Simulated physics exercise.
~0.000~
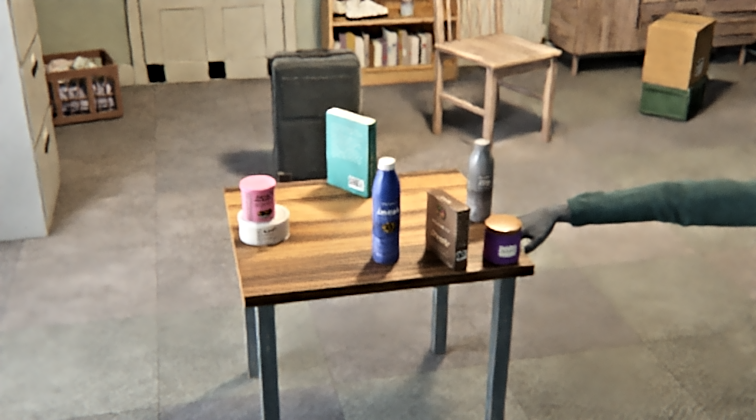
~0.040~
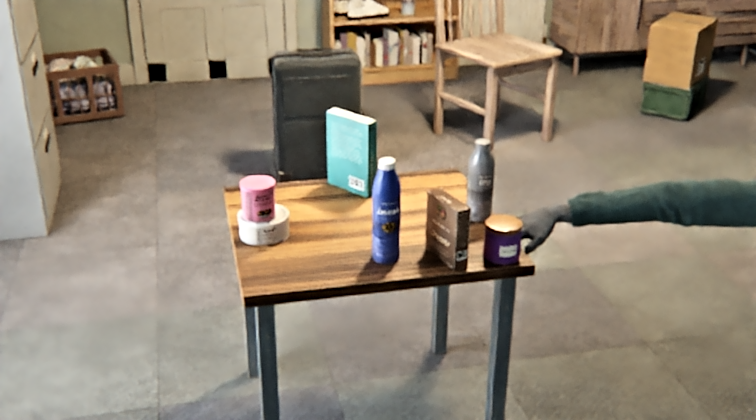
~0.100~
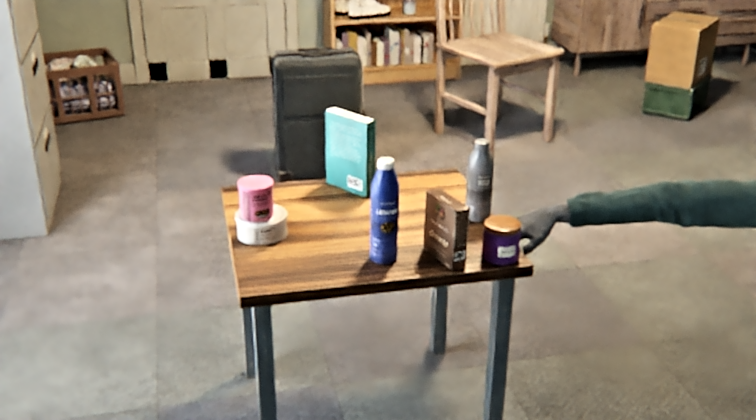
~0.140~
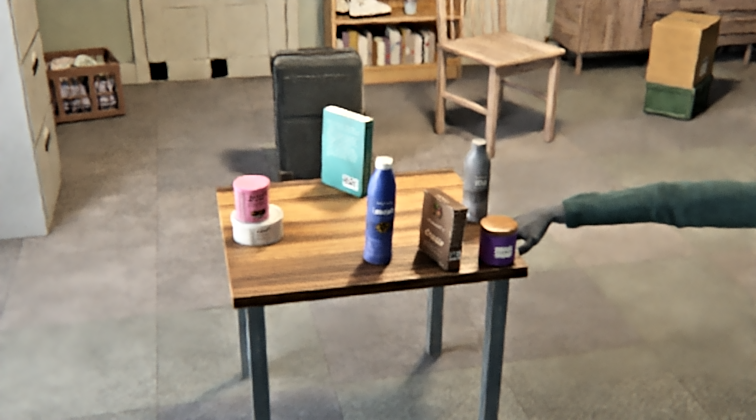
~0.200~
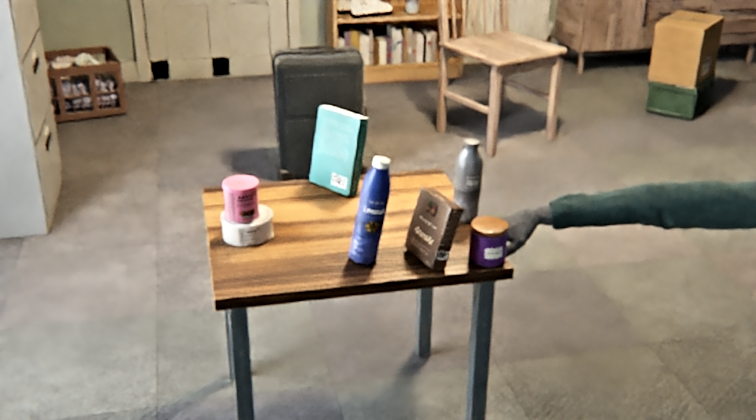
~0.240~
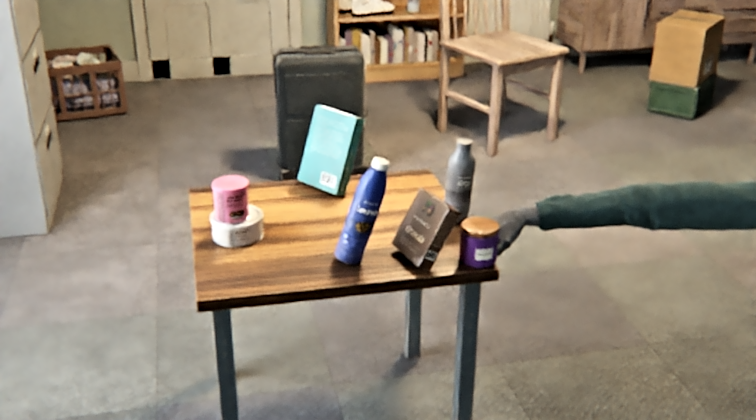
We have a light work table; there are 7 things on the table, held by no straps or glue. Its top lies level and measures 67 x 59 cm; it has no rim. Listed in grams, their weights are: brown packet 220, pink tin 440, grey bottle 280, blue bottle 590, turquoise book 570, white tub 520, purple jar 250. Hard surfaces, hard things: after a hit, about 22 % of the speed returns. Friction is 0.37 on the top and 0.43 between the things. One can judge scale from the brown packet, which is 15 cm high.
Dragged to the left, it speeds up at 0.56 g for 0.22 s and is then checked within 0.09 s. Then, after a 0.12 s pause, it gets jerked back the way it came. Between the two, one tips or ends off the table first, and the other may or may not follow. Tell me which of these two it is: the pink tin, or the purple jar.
Of the two, it is the former.
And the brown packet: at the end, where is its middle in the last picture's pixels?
Around (466, 242).
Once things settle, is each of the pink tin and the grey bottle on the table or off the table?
The pink tin winds up out of bounds; the grey bottle stays within bounds.
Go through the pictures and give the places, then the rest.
In the first picture, pink tin (259, 200); purple jar (502, 239).
In the second picture, blue bottle (386, 210); turquoise book (352, 153).
In the third picture, white tub (262, 224); brown packet (446, 229).
In the fourth picture, table shifted 2 cm; brown packet (442, 229) leaning 5°; grey bottle (477, 180).
In the fifth picture, table shifted 5 cm; brown packet (433, 228) leaning 17°; turquoise book (338, 150) leaning 12°.
In the sixth picture, table shifted 9 cm; pink tin (231, 200) slid 3 cm; purple jar (479, 242) slid 3 cm.
After 0.64 s, table shifted 12 cm; pink tin and turquoise book now off the table; purple jar slid 2 cm near (459, 244); blue bottle on its side.
After 0.94 s, white tub and purple jar now off the table; grey bottle on its side; blue bottle on its side.
By the end (2.1 s), off the table, pink tin, turquoise book, white tub and purple jar; tipped over on the table, brown packet, grey bottle and blue bottle. Pink tin went at 0.62 s; purple jar went at 0.88 s.
